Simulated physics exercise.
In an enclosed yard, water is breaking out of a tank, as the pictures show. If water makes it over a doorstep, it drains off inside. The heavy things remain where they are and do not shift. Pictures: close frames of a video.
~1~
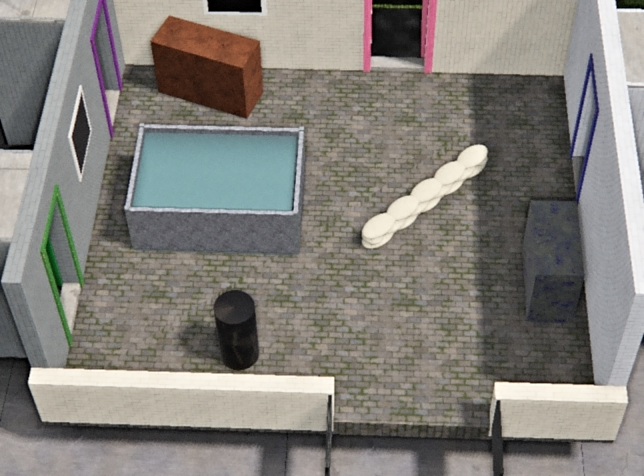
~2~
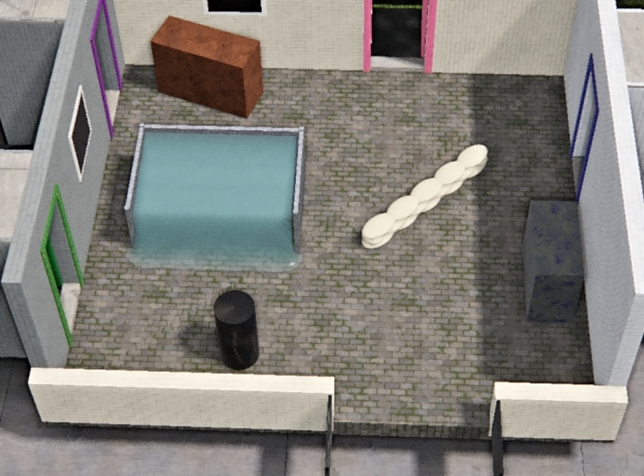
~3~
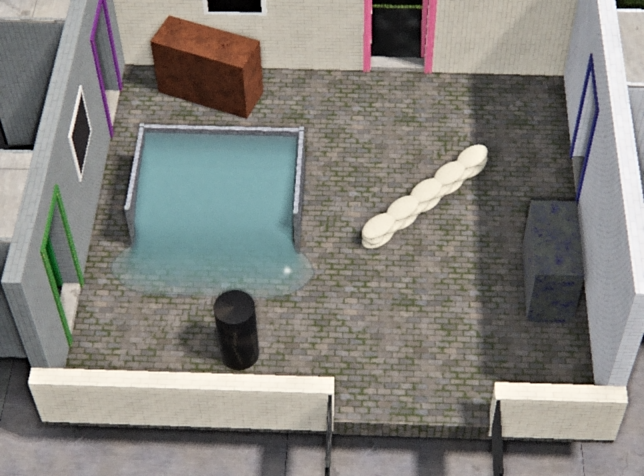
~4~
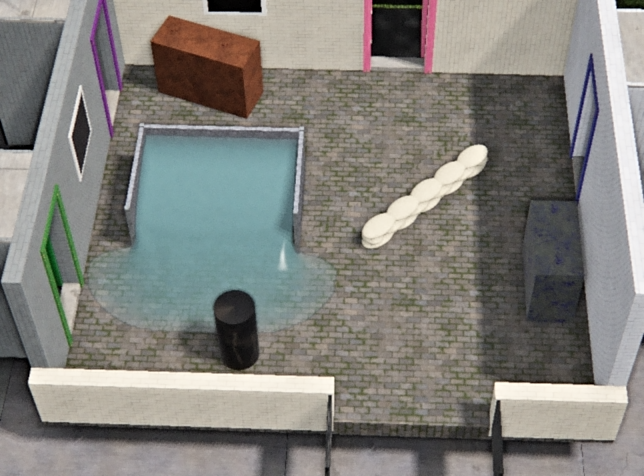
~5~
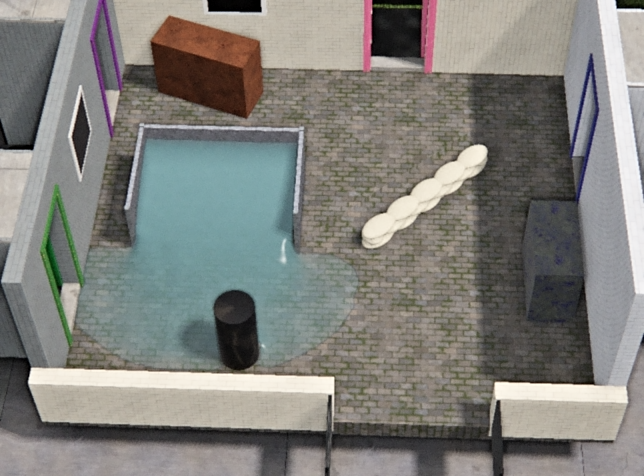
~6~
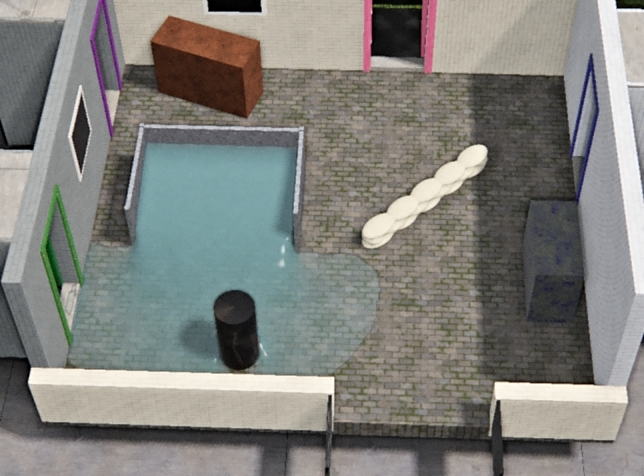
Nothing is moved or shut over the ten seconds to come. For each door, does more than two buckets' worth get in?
Result: The green door sees more than two buckets come in, the purple door sees more than two buckets come in, the pink door sees no more than two buckets come in, the blue door sees no more than two buckets come in.
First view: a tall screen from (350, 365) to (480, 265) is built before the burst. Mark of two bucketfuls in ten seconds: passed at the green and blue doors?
Note - green door: Above the line; blue door: Above the line.
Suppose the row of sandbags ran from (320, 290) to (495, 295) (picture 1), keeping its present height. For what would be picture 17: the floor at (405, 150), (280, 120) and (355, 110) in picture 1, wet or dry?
The three points come out untouched, untouched and untouched.
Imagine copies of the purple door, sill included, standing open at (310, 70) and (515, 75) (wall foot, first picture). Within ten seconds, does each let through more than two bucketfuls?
One after the other: Keeps below it, passes that mark.
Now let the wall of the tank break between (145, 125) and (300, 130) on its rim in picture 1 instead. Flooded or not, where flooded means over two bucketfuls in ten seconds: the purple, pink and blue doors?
Note - purple door breaks the threshold; pink door breaks the threshold; blue door breaks the threshold.
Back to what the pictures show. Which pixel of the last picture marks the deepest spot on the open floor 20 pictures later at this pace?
Approximate pixel: (590, 403).
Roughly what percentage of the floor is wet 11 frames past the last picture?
About 30 in a hundred.
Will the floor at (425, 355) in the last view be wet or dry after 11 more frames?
My call: Swamped.
A moment on, water covers 30 % of the floor; the green door under two buckets in, the purple door not reached, the pink door not reached, the blue door not reached.
Next, water covers 30 % of the floor; the green door over two buckets in, the purple door not reached, the pink door not reached, the blue door not reached.
Then, water covers 45 % of the floor; the green door over two buckets in, the purple door wet at the sill, nothing in, the pink door not reached, the blue door not reached.
Later, water covers 70 % of the floor; the green door far over two buckets in, the purple door under two buckets in, the pink door not reached, the blue door wet at the sill, nothing in.
In the end, water covers 90 % of the floor; the green door far over two buckets in, the purple door far over two buckets in, the pink door wet at the sill, nothing in, the blue door under two buckets in.
